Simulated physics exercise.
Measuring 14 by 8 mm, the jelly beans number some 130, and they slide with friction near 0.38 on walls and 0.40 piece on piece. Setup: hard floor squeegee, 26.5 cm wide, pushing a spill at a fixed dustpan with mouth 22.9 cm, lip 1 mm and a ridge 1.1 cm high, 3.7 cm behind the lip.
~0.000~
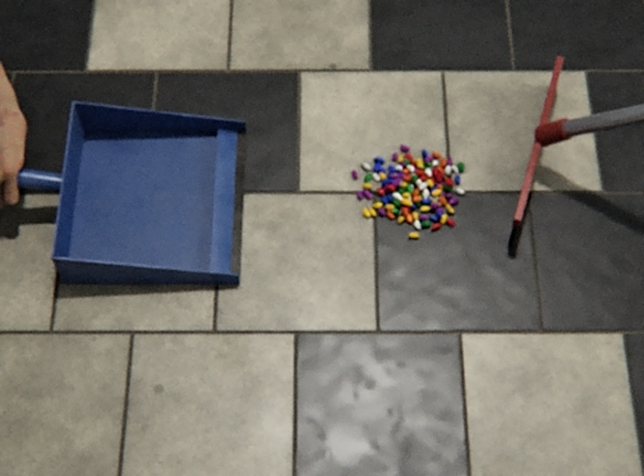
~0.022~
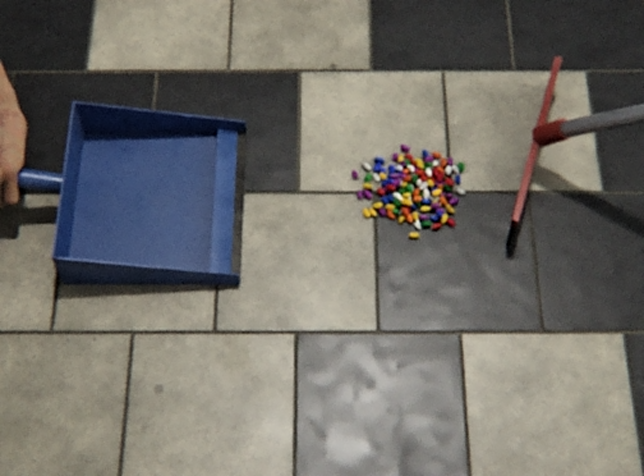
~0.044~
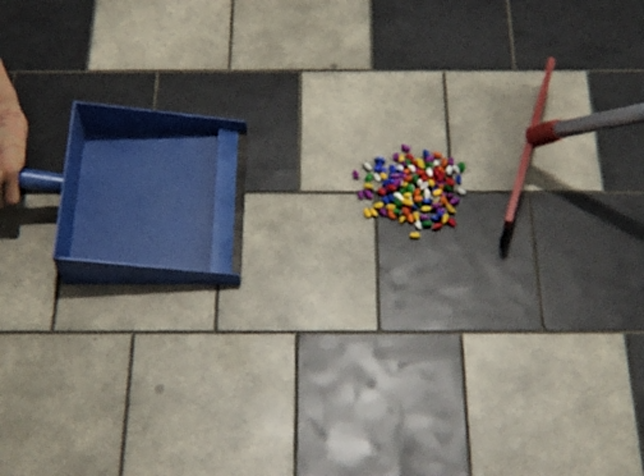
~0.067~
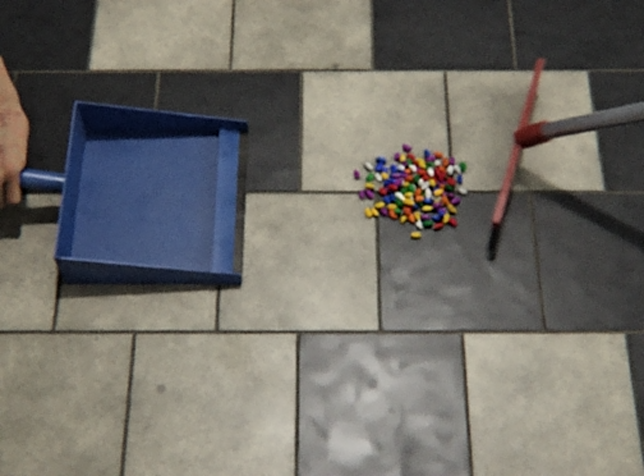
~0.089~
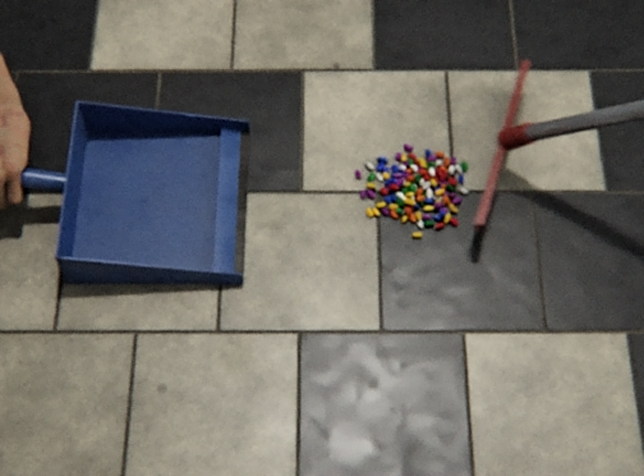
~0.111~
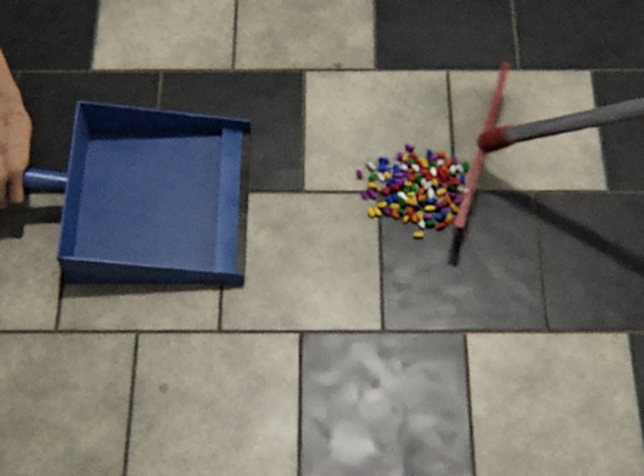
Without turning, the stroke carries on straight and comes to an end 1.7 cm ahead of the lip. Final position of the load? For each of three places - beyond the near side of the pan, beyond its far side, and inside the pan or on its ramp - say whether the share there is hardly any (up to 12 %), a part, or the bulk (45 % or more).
Near side: Hardly any, far side: A part, pan: The bulk.
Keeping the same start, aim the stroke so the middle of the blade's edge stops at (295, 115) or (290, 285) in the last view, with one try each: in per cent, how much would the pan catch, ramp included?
About 45 and 15 per cent.
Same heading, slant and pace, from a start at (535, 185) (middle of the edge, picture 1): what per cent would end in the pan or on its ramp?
Roughly 50 percent would end up there.
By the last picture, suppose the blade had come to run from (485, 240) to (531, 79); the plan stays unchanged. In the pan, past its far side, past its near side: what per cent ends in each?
That ends as pan 5, far 10, and near 5.
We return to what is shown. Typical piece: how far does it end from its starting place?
That distance is close to 28 cm.
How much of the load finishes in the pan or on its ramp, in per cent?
50 percent.
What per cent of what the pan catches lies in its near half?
Around 40 in a hundred.
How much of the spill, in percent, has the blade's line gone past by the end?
Estimate: Around 0 %.
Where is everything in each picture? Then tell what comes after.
In the first frame, blade from (517, 222) to (559, 64), moved 0.0 cm, 0 of the pieces shifted so far; middle of the pieces at (411, 190); pan at (143, 205).
In the second frame, blade from (515, 223) to (557, 64), moved 0.3 cm, 0 of the pieces shifted so far; middle of the pieces at (411, 190).
In the third frame, blade from (508, 223) to (551, 65), moved 1.3 cm, 0 of the pieces shifted so far; middle of the pieces at (412, 190).
In the fourth frame, blade from (496, 225) to (540, 66), moved 2.9 cm, 0 of the pieces shifted so far; middle of the pieces at (413, 190).
In the fifth frame, blade from (479, 227) to (524, 68), moved 5.2 cm, 0 of the pieces shifted so far; middle of the pieces at (414, 189).
In the sixth frame, blade from (458, 229) to (505, 70), moved 8.0 cm, 0 of the pieces shifted so far; middle of the pieces at (416, 189); pan at (148, 205). The blade's pace is about 1.31 m/s, heading 8 degrees towards the viewer's side.
After 0.22 s, middle of the blade 16 cm from the lip; 0 % over the lip, far side 5 %, near side 0 %.
Then, at 0.29 s, middle of the blade 8 cm from the lip; 0 % over the lip, far side 10 %, near side 0 %.
After 0.50 s, middle of the blade 6 cm from the lip; 60 % over the lip, far side 20 %, near side 0 %.
At rest (3.1 s), near side 0 %, far side 20 %, pan 50 %, in front of the lip or behind the blade 30 %.
